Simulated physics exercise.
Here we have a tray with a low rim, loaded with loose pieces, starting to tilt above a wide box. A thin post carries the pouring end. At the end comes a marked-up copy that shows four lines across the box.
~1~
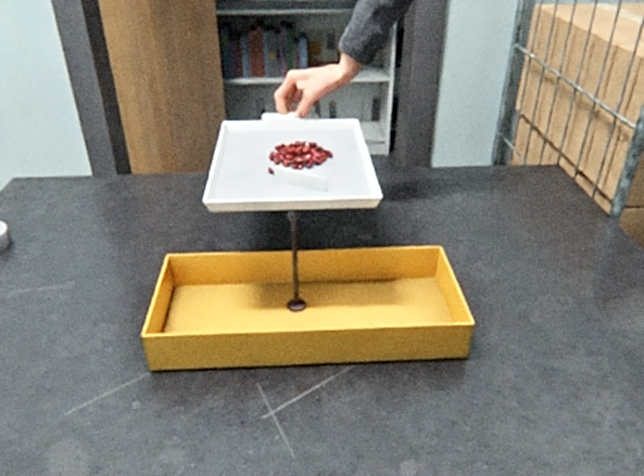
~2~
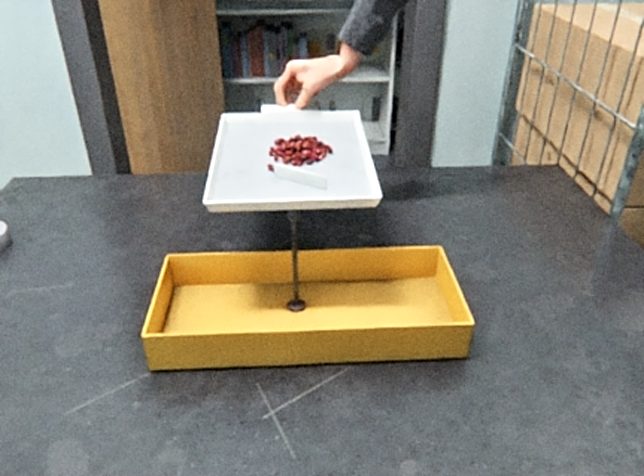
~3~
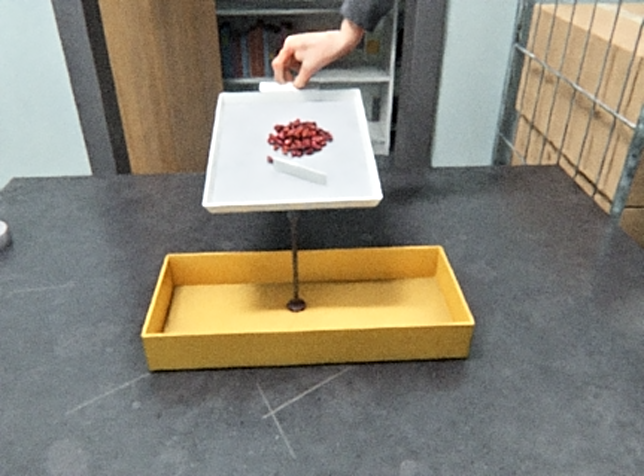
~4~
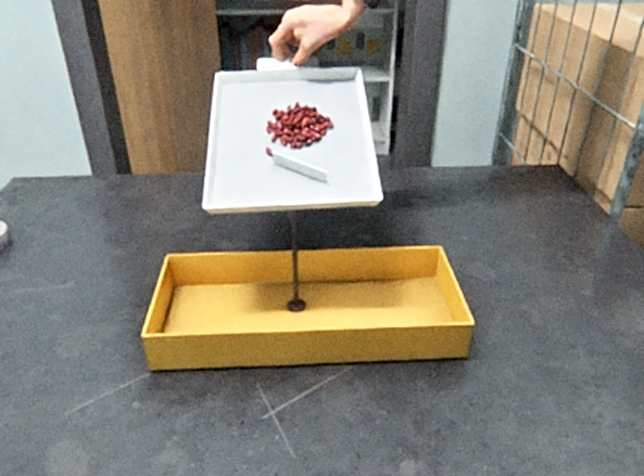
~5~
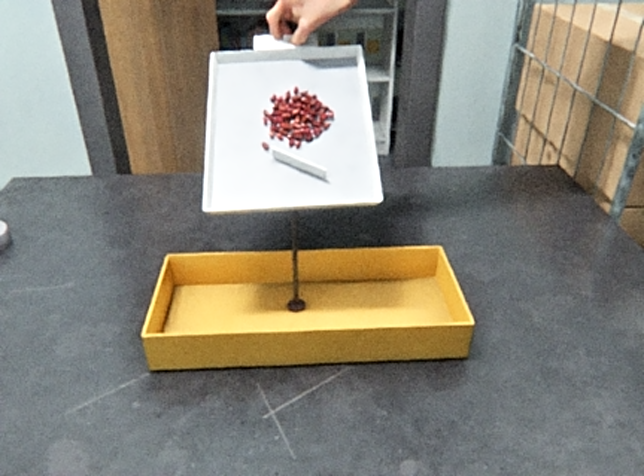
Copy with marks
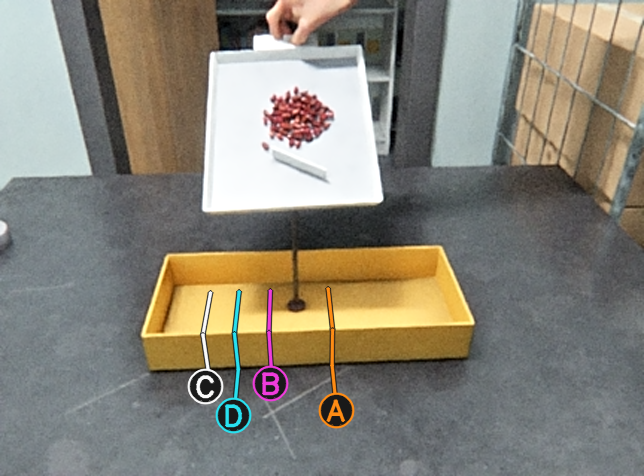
A white tray of red beans tilts steadily toward the viewer as a hand lifts its far edge.
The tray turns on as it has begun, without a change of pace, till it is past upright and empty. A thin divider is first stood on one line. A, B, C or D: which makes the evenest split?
A.
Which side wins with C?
The right side.
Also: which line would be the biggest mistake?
C.
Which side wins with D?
More lands on the right.
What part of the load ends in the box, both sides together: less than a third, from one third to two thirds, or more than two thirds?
About that: More than two thirds.
On the marked copy, line A crosses the front rim at (332, 328); line B crosses the front rim at (268, 331); line C crosses the front rim at (203, 333); line D crosses the front rim at (234, 332).
For line A, of what is caught, about half on the left of the divider, about half on the right.
For line B, of what is caught, about a quarter on the left of the divider, most on the right.
For line C, of what is caught, a stray few on the left of the divider, nearly all on the right.
For line D, of what is caught, about a quarter on the left of the divider, most on the right.
